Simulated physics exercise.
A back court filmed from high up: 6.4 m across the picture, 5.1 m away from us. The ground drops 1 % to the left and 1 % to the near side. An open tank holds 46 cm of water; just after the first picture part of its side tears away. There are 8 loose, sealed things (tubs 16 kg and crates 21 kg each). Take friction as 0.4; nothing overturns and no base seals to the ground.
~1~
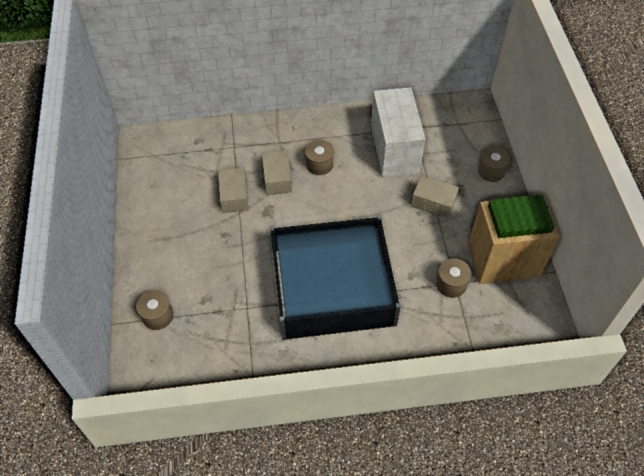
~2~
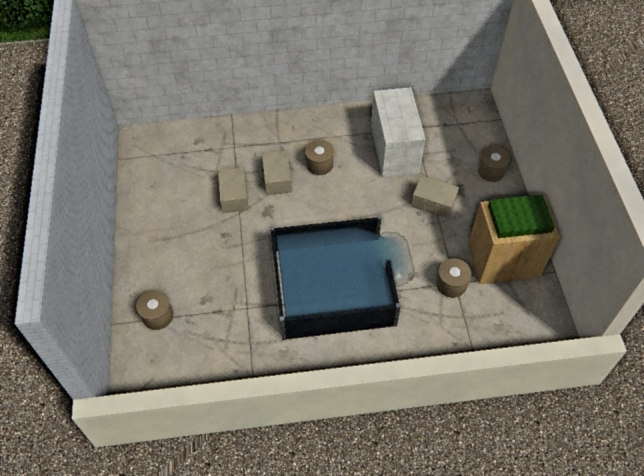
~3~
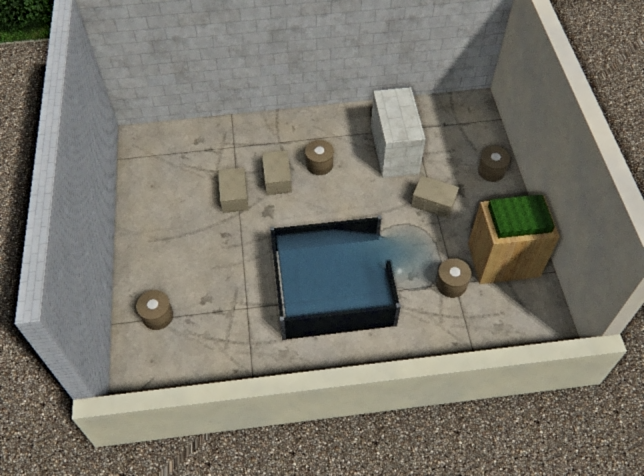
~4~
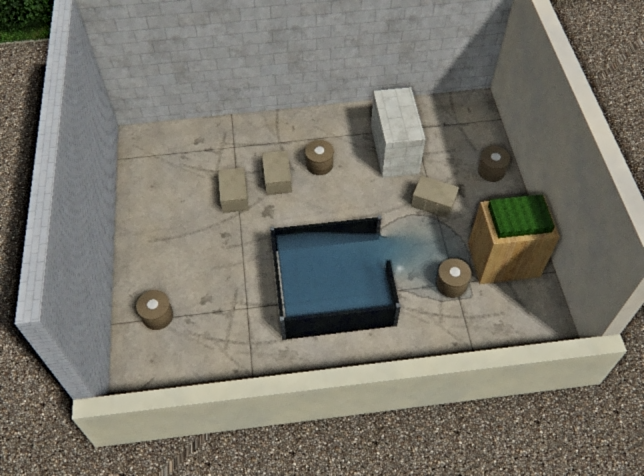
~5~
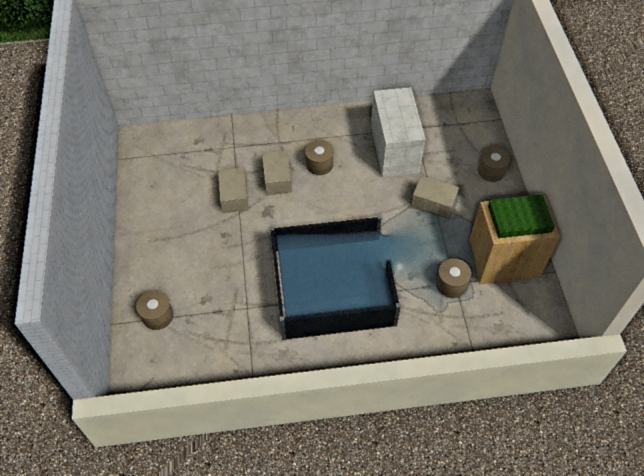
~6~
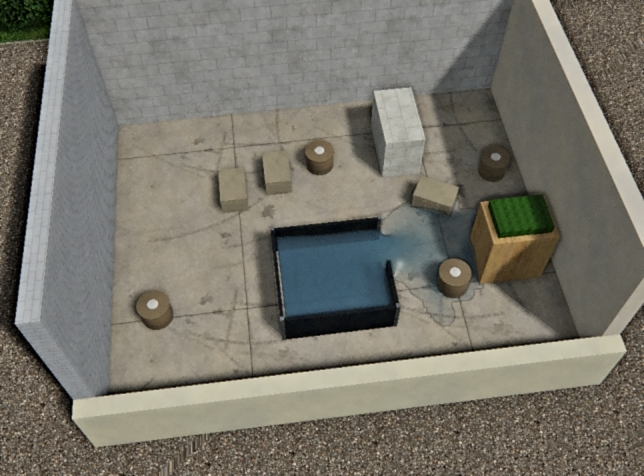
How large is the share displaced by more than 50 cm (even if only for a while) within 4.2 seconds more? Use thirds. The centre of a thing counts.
That comes to from one to two thirds.
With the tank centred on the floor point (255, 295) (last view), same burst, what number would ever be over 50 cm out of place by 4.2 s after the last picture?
In that case 3 of them.
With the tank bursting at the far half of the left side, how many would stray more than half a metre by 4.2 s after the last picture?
In that case 1 of them.
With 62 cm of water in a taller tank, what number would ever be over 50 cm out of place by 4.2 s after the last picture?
Then 3.
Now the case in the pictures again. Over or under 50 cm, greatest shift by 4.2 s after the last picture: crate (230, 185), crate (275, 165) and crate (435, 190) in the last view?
In that order: Less, less, past it.
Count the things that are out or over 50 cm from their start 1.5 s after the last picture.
I count 2.
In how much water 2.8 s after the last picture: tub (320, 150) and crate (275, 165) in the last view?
About 0 and 0 cm.
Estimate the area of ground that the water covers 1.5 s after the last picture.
Roughly 10.0 m2.
Then, 0.4 s after the last picture 0 of 8 are over 50 cm from their spots; 0 afloat.
Then, 1.5 s after the last picture 2 of 8 are over 50 cm from their spots; 1 afloat.
Then, 2.8 s after the last picture 3 of 8 are over 50 cm from their spots; 0 afloat.
Then, 4.2 s after the last picture 3 of 8 are over 50 cm from their spots, and 3 have been at some point; 0 afloat.
